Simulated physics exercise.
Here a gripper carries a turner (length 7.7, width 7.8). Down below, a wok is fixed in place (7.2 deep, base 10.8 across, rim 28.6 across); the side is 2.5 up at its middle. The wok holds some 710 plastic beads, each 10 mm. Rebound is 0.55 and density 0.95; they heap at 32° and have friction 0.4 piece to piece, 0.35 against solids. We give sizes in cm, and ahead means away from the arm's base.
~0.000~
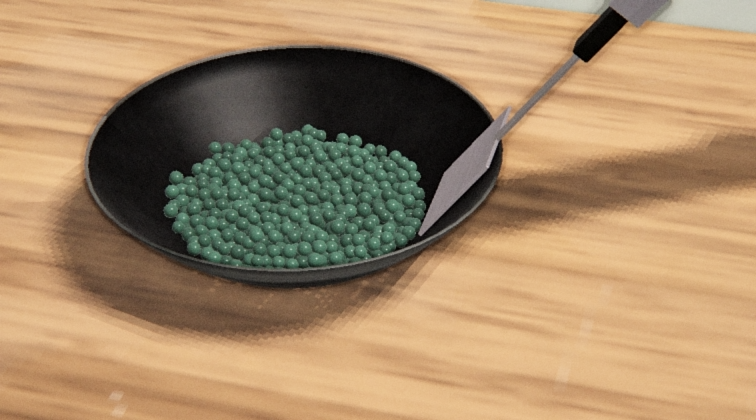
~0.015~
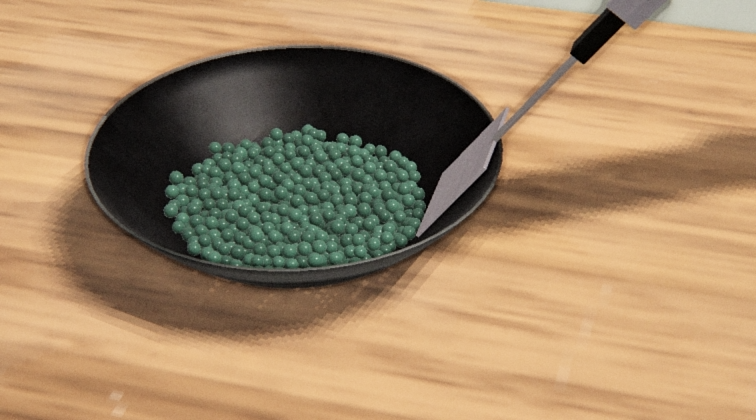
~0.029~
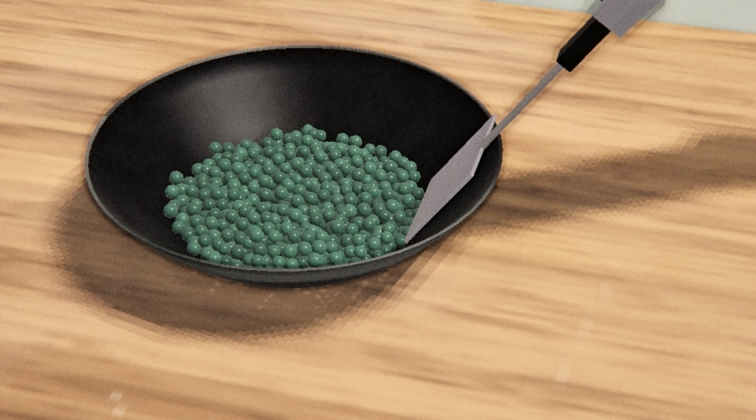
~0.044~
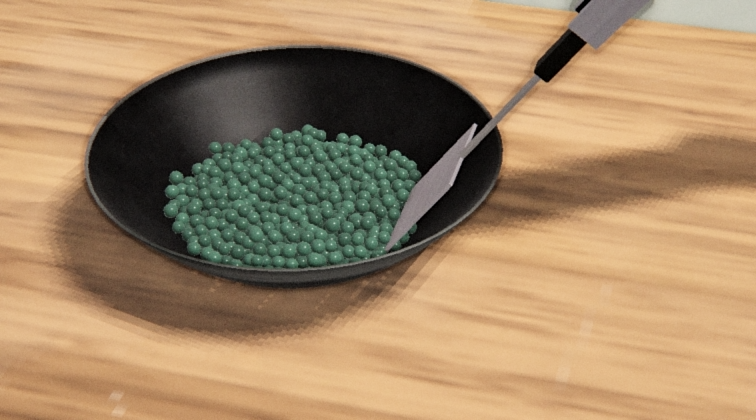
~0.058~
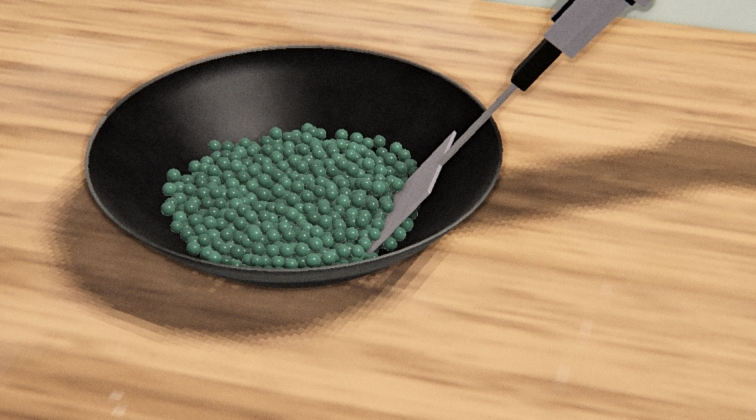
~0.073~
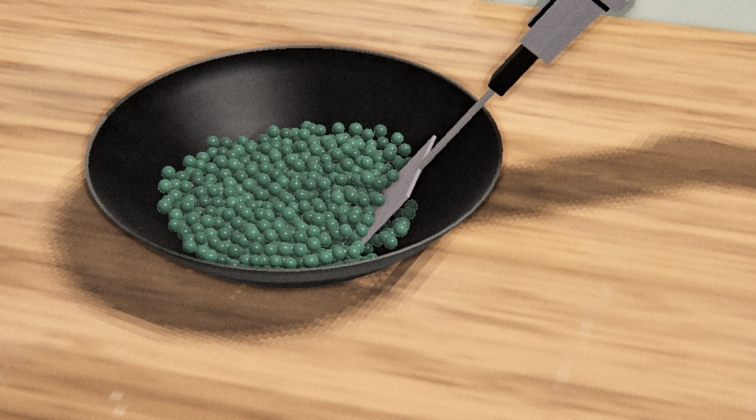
A black wok filled with small green beads sits on a light wood-grained surface, seen from above at an angle by a still camera. A gripper at the upper right holds a grey turner with a black handle, its blade against the wok's right inner side. The turner slides down and left into the beads, nudging them slightly leftward while a few gather on its right.
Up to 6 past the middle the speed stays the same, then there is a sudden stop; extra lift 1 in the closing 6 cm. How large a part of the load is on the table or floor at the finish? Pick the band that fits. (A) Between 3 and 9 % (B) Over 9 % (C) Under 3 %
Answer: A.
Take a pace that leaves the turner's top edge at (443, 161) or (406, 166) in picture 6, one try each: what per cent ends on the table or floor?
About 0 and 10 percent.
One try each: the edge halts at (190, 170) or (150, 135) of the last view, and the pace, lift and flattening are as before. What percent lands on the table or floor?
About 25 and 40 per cent.
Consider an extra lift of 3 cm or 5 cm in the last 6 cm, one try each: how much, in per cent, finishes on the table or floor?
Result, in order: Approx. 10 % and 10 %.
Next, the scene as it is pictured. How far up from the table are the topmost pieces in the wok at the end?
7.5 cm.
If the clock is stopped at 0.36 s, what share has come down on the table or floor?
I'd put it at around 2 per cent.
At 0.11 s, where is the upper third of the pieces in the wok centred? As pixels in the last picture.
It is centred near (271, 187).
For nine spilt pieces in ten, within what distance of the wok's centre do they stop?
About 30 cm.
After 0.11 s, sloping 55°, highest piece 6 above the table; 714 in the wok.
After 0.14 s, sloping 55°, highest piece 7 above the table; 714 in the wok.
After 0.36 s, sloping 55°, highest piece 8 above the table; 683 in the wok, 11 on the table or floor, 20 on the blade or in flight.
After 1.41 s, sloping 55°, highest piece 7 above the table; 679 in the wok, 35 on the table or floor.
In the end, 679 in the wok, 35 on the table or floor. That is 5 % on the table or floor.
